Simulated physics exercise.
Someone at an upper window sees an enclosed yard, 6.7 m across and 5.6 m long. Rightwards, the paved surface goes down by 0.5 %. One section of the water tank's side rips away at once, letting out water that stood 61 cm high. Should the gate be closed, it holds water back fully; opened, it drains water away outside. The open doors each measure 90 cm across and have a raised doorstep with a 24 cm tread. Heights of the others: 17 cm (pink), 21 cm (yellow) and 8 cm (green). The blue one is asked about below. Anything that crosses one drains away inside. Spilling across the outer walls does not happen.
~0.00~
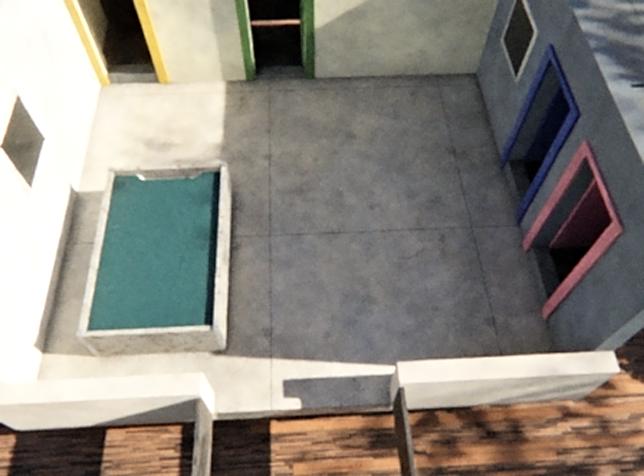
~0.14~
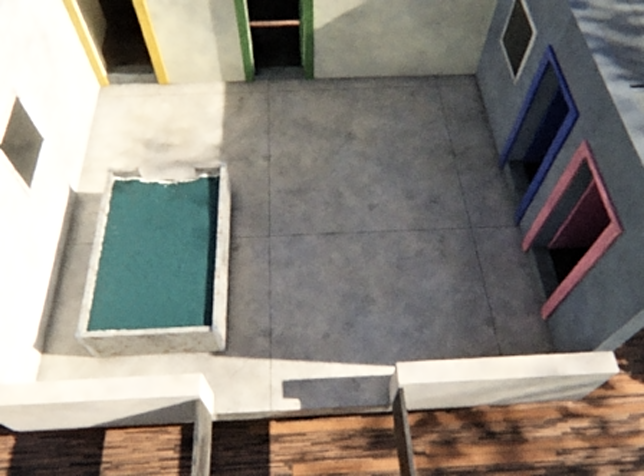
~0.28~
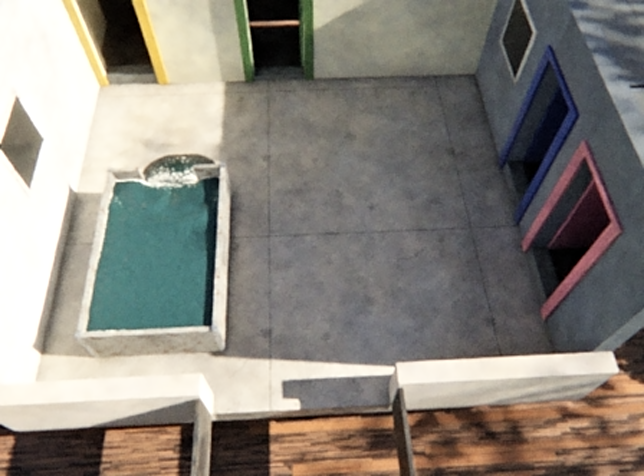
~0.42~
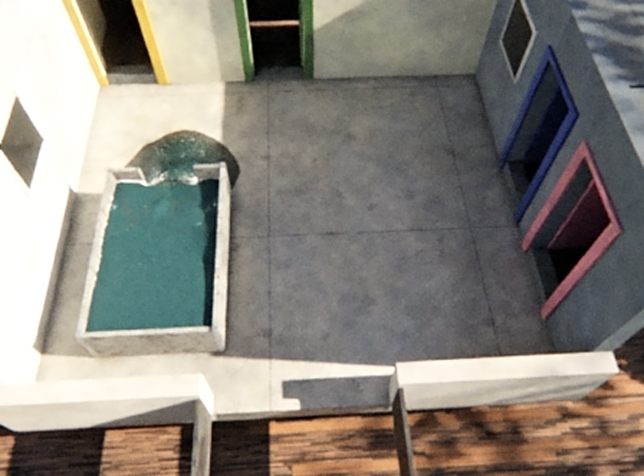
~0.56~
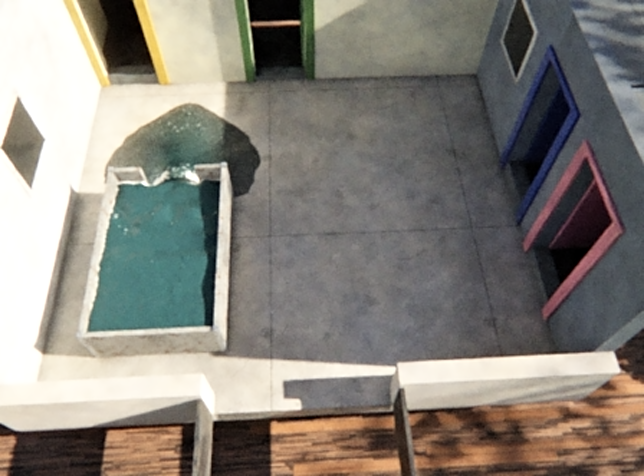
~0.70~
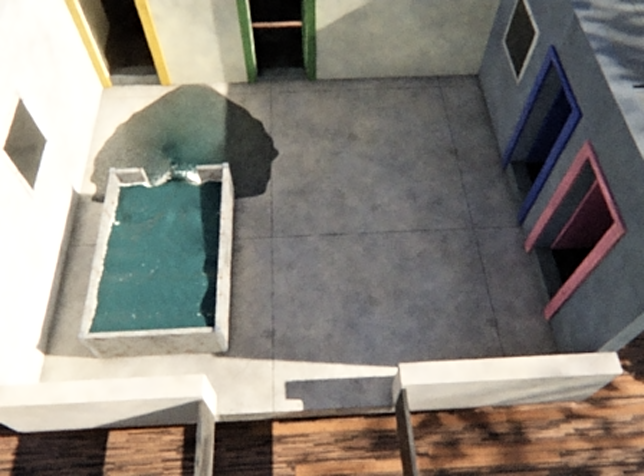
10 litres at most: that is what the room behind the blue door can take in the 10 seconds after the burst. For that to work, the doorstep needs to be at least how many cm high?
At least about 6 cm high.
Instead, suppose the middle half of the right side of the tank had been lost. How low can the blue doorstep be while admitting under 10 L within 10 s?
That way, roughly 17 cm.
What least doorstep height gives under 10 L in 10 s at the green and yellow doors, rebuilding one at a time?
About 13.5 cm at green and 23 cm at yellow.
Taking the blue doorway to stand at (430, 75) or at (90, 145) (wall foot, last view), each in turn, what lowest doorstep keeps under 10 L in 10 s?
About 9.5 cm, then about 12.5 cm.
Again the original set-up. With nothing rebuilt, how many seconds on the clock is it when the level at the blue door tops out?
Around 7.5 s, give or take.
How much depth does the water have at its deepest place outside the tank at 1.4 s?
Max depth: About 34 cm.
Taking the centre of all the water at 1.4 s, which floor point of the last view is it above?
My guess is close to (177, 224).
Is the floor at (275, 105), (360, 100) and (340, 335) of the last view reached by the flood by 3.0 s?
In order: Soaked, soaked, untouched.
After 1.4 s water covers 25 % of the floor, deepest (34 cm) near (104, 87); it has not reached the blue door.
After 3.0 s water covers 30 % of the floor, deepest (24 cm) near (173, 106); it has not reached the blue door.
After 10.0 s water covers 85 % of the floor, deepest (12 cm) near (560, 363); 7 cm at the blue door, 0 litres in over its 21 cm doorstep.
At the blue door as built, the water arrived by 4.2 s and peaked near 9 cm at 7.4 s.
Run again over the same 10 s with other heights there, 16 litres in over 5 cm, 4 litres over 7 cm. The limit of 10 litres is kept from about 6 cm up.
